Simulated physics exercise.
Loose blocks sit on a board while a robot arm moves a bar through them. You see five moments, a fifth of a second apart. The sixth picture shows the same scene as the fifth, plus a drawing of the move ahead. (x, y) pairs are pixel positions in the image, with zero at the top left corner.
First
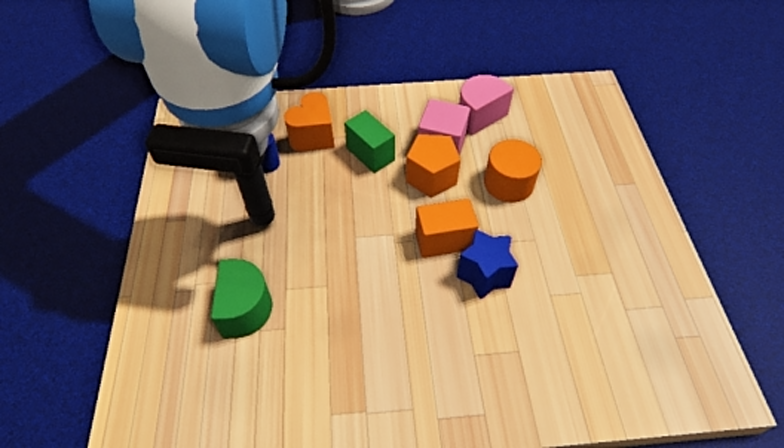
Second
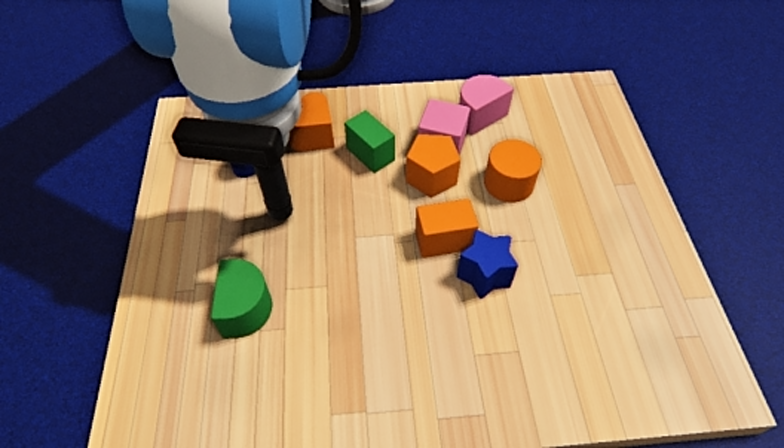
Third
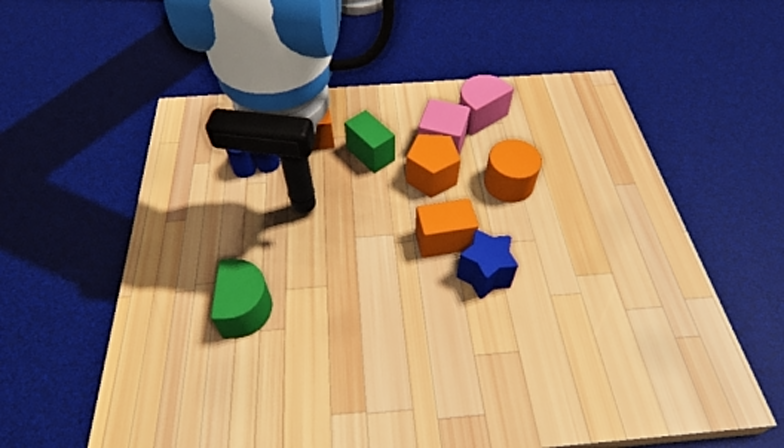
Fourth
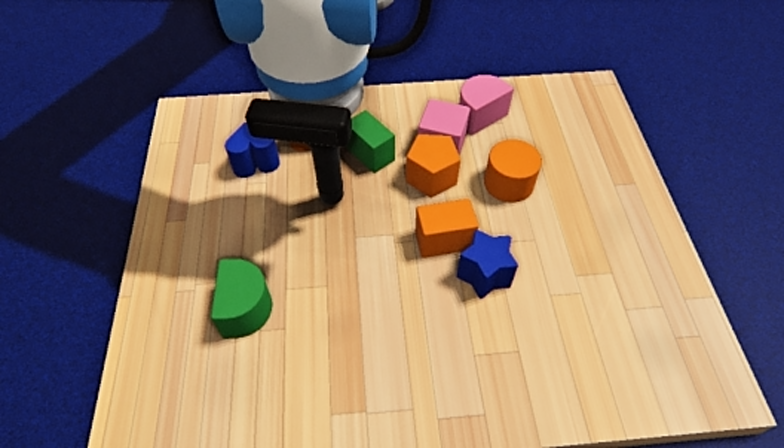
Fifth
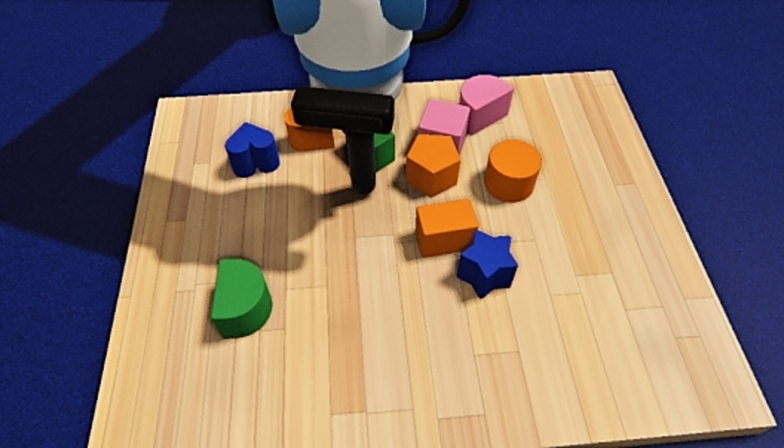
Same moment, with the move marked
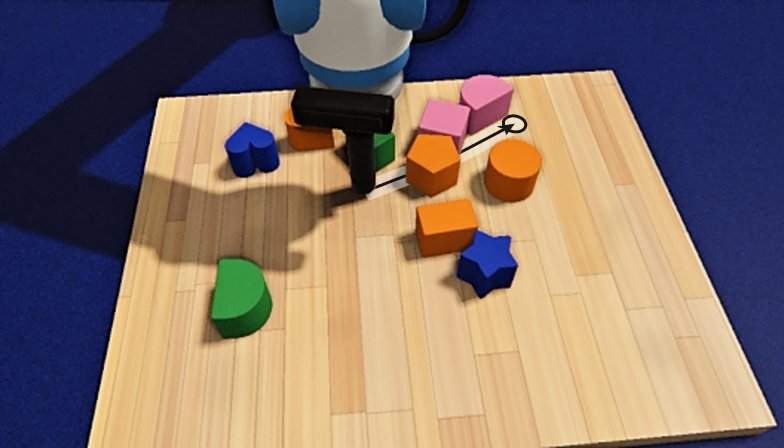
A blue and white robot arm holding a black bar reaches over a light wooden board on a blue surface, seen from above at an angle. Orange, green and pink blocks and a blue star sit mostly across the middle and upper right, with a green half-round block lower left. The arm glides steadily right, uncovering a blue heart and partly hiding the green rectangle, while the blocks and camera stay still.
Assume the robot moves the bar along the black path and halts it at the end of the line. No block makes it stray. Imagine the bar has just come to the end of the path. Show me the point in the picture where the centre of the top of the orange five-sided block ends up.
If I read the scene right, the answer is (475, 153).
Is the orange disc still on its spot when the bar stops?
Answer: No.
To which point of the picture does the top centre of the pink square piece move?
My best guess is (457, 99).
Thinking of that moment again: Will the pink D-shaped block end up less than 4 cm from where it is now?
In short: Yes.
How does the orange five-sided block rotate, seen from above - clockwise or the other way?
Rotation: Clockwise.
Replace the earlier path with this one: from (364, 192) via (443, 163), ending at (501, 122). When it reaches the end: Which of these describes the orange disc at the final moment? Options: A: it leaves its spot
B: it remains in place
The one that fits is A, it leaves its spot.
The drawn path runs from (364, 192) over (445, 160) to (515, 124).
On the path given first. One third of the way, bar (421, 164); orange five-sided block (459, 151).
Two thirds of the way, bar (471, 141); orange five-sided block (475, 153), turned 35° clockwise; pink square piece (458, 99), turned 45° anticlockwise; pink D-shaped block (493, 78); orange disc (526, 161).
At the end, bar (516, 118); orange five-sided block (475, 153), turned 35° clockwise; pink square piece (457, 99), turned 50° anticlockwise; pink D-shaped block (494, 78); orange disc (526, 161).
